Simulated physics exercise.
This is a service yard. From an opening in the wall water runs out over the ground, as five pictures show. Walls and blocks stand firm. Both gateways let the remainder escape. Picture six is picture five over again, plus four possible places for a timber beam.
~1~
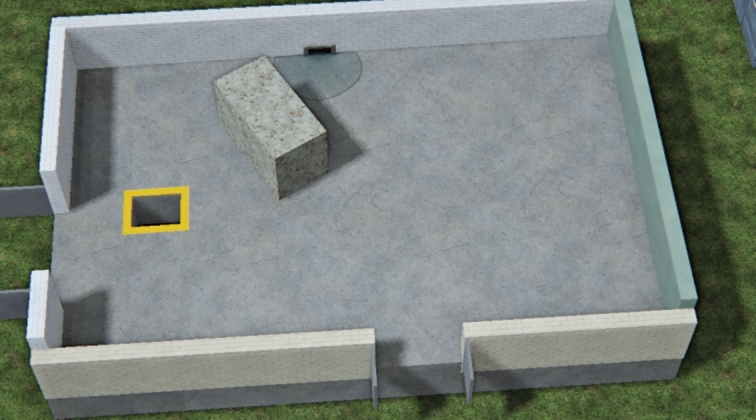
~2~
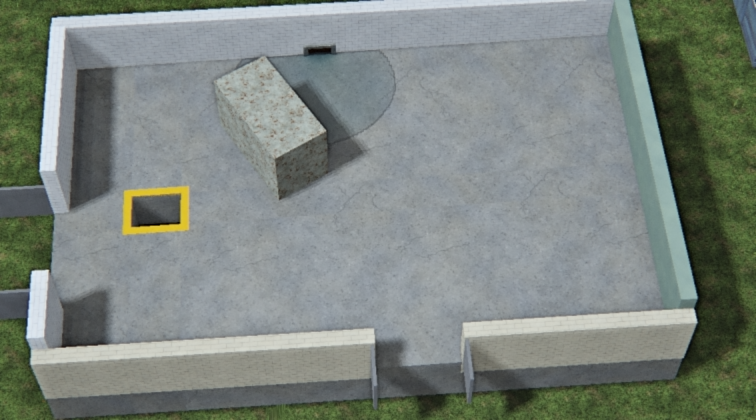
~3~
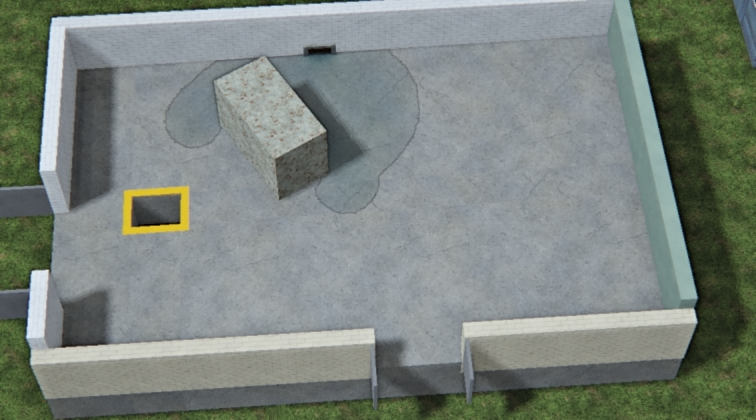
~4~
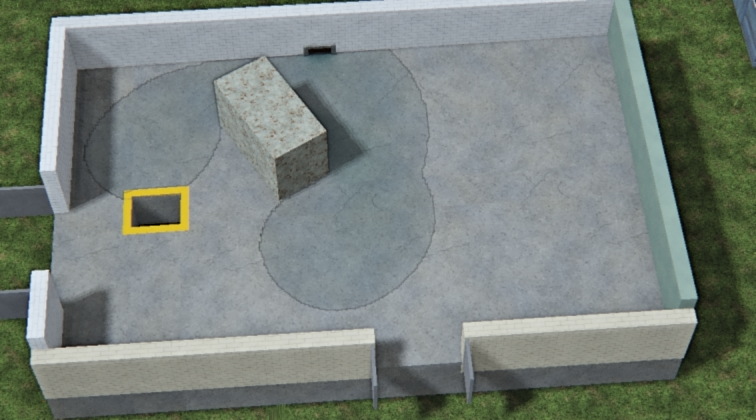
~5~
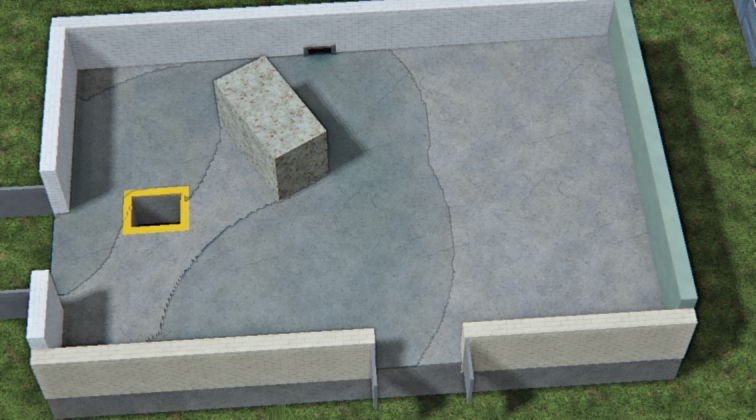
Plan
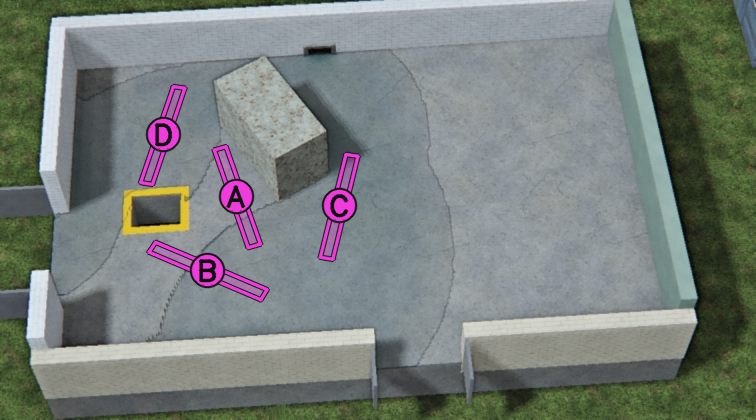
Water spread from a small dark opening in the back wall of a walled yard, flowed around both sides of a big stone block, and reached the yellow-edged gully and the front gap.
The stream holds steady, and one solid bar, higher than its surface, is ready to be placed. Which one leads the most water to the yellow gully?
I would pick spot D.
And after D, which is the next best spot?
That is spot B.
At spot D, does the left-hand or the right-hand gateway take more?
More leaves on the left.
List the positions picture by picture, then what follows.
Outfall at (320, 50); yellow gully at (156, 210); open gate at (66, 261); open gate at (417, 351); 2 % of the ground under water, visible out to (346, 88); yellow gully still dry, in the first frame.
In the second frame, 7 % of the ground under water, visible out to (353, 134); yellow gully still dry.
In the third frame, 14 % of the ground under water, visible out to (344, 204); yellow gully still dry.
In the fourth frame, 28 % of the ground under water, visible out to (339, 303); yellow gully still dry.
In the fifth frame, 45 % of the ground under water, visible out to (59, 265); yellow gully taking water.
In magenta, A from (220, 148) to (254, 245); B from (152, 247) to (263, 294); C from (326, 258) to (351, 155); D from (146, 183) to (179, 87).
With A, about 10 % of the stream goes into the yellow gully, about 90 % out by the gates.
With B, about 14 % of the stream goes into the yellow gully, about 85 % out by the gates.
With C, about 9 % of the stream goes into the yellow gully, about 91 % out by the gates.
With D, about 23 % of the stream goes into the yellow gully, about 77 % out by the gates.
